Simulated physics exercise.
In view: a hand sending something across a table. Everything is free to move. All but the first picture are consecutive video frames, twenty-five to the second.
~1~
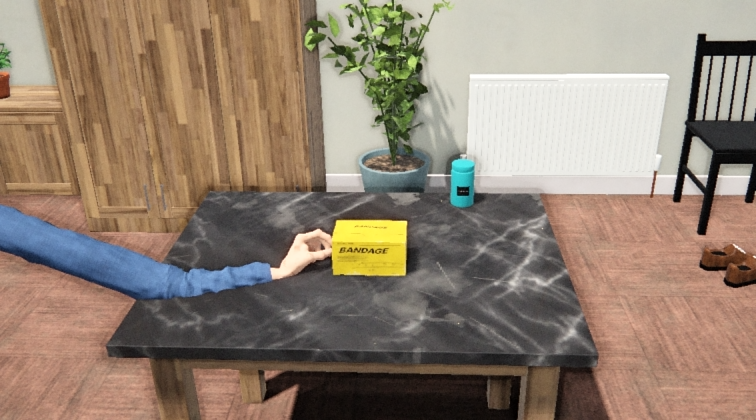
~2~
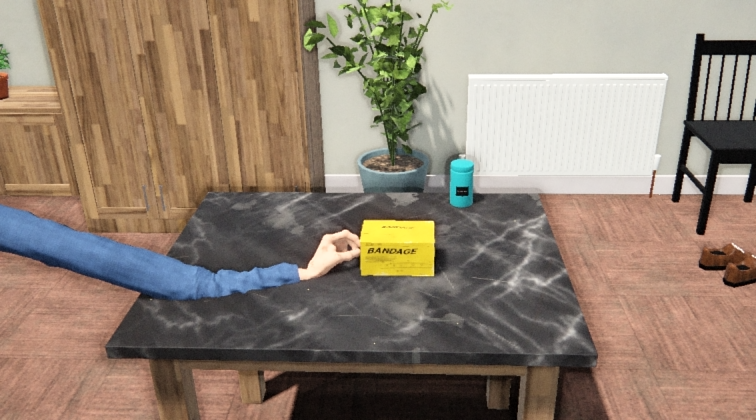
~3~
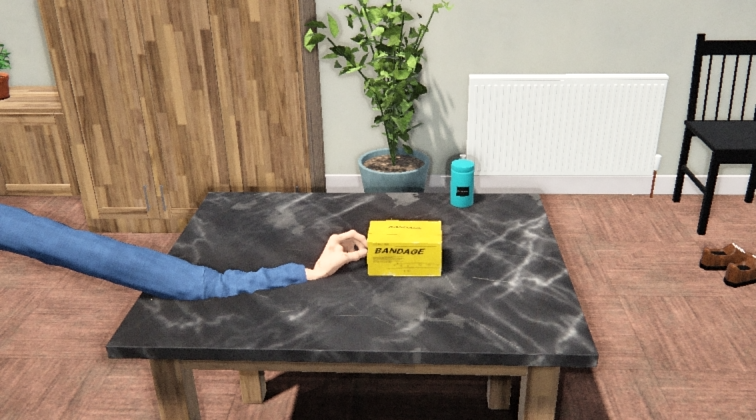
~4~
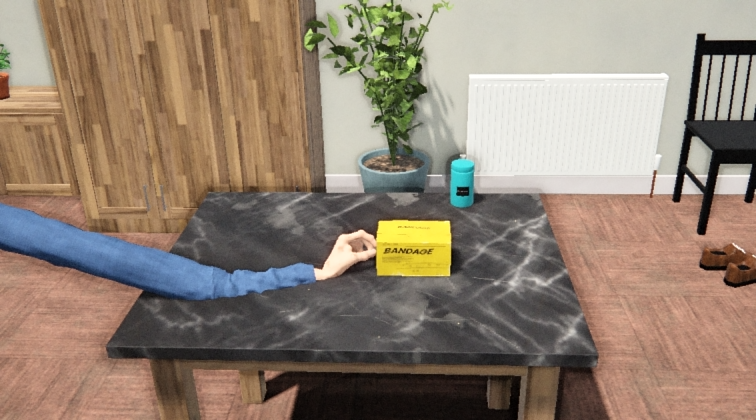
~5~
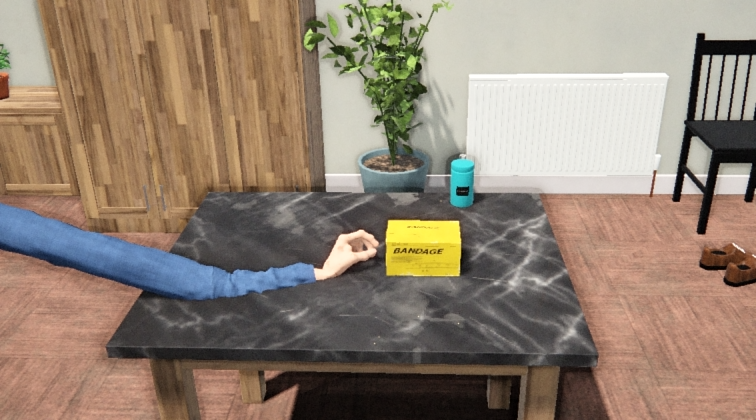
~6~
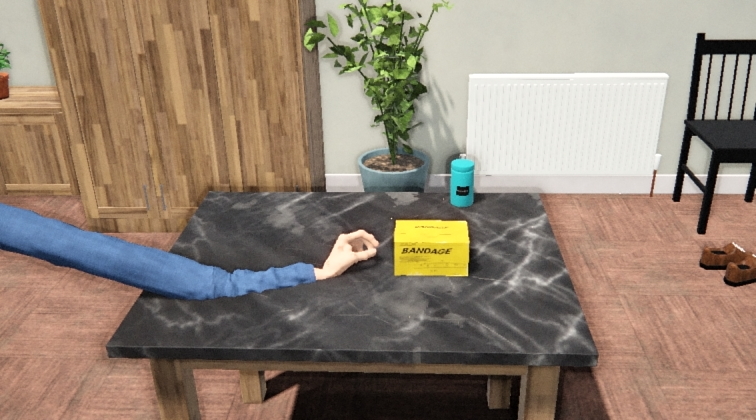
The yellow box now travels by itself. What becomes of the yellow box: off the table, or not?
The yellow box is still on the table.
Then, 0.10 s on from there, yellow box shifted a little near (444, 248).
Then, 0.30 s on from there, yellow box shifted a little near (448, 248).
In the end, moved from the start, yellow box. At the end, from the last picture's camera, yellow box near (448, 248).
